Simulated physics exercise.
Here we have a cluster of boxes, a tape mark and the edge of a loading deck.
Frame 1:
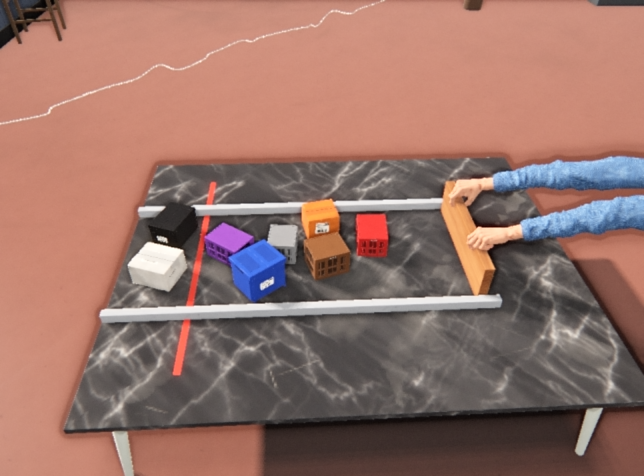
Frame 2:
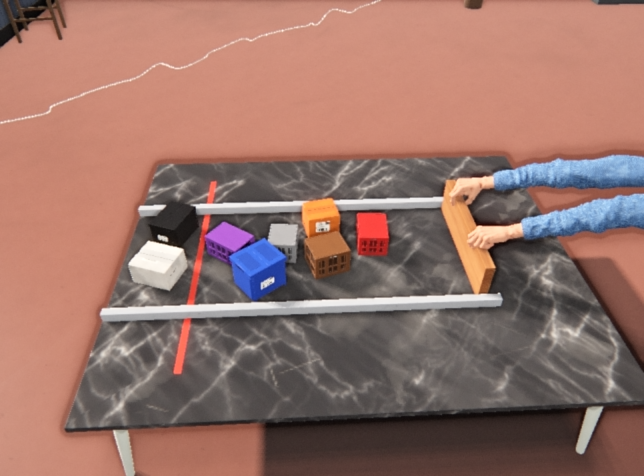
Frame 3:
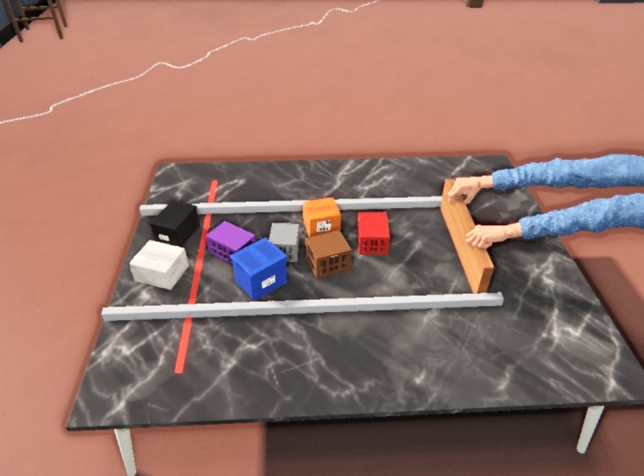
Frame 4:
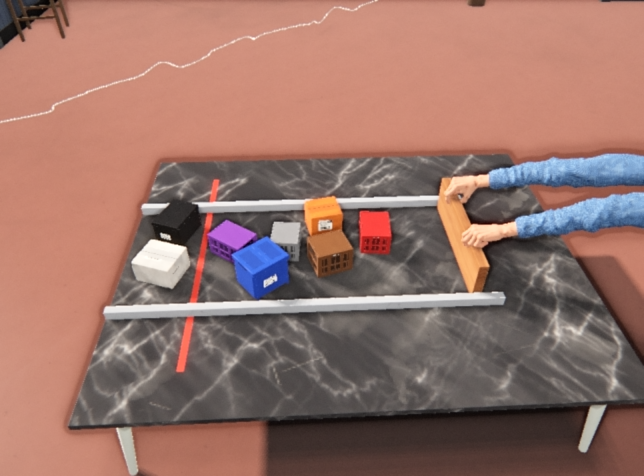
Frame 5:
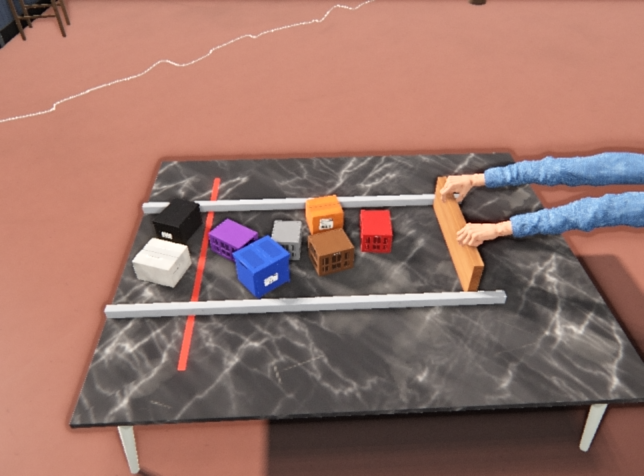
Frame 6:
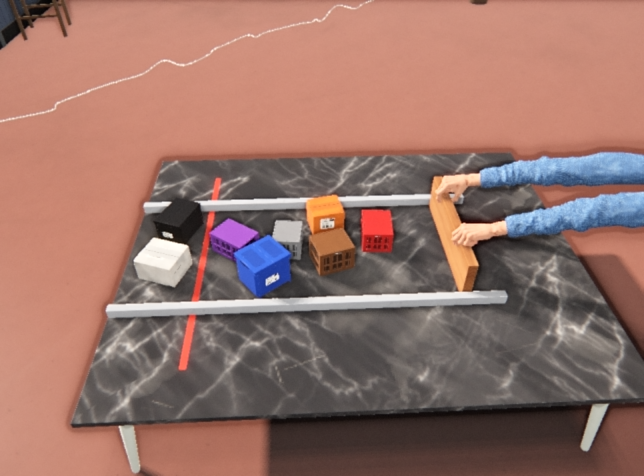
Two hands slide a wooden plank slightly left while the colored boxes stay still.
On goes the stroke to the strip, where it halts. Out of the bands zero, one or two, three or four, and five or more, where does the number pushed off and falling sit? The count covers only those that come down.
After that push, what drops off the edge is fewer than three, not none.
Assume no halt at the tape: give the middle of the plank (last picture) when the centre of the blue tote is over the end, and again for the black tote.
Blue tote: (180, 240); black tote: (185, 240).
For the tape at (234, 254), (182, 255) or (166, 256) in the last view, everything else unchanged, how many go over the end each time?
The three tries give 0, 2 and 5.
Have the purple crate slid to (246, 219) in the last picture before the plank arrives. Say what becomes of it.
It is safe.
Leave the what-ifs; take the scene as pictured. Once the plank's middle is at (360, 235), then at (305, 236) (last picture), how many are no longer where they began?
3 by the first point, 6 by the second.
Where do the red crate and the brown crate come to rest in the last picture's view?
In order, first (190, 239), then (182, 265).
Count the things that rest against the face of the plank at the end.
Total: 3.
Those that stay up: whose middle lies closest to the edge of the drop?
The foremost one is the black tote.
Early on, none off yet; white parcel at rest near (164, 262); black tote at rest near (180, 222); purple crate at rest near (235, 242).
A while later, none off yet; white parcel at rest near (164, 262); black tote at rest near (180, 222); purple crate travelled about its own width near (204, 242).
Finally, the number that fall off is one or two; lost, purple crate and white parcel.
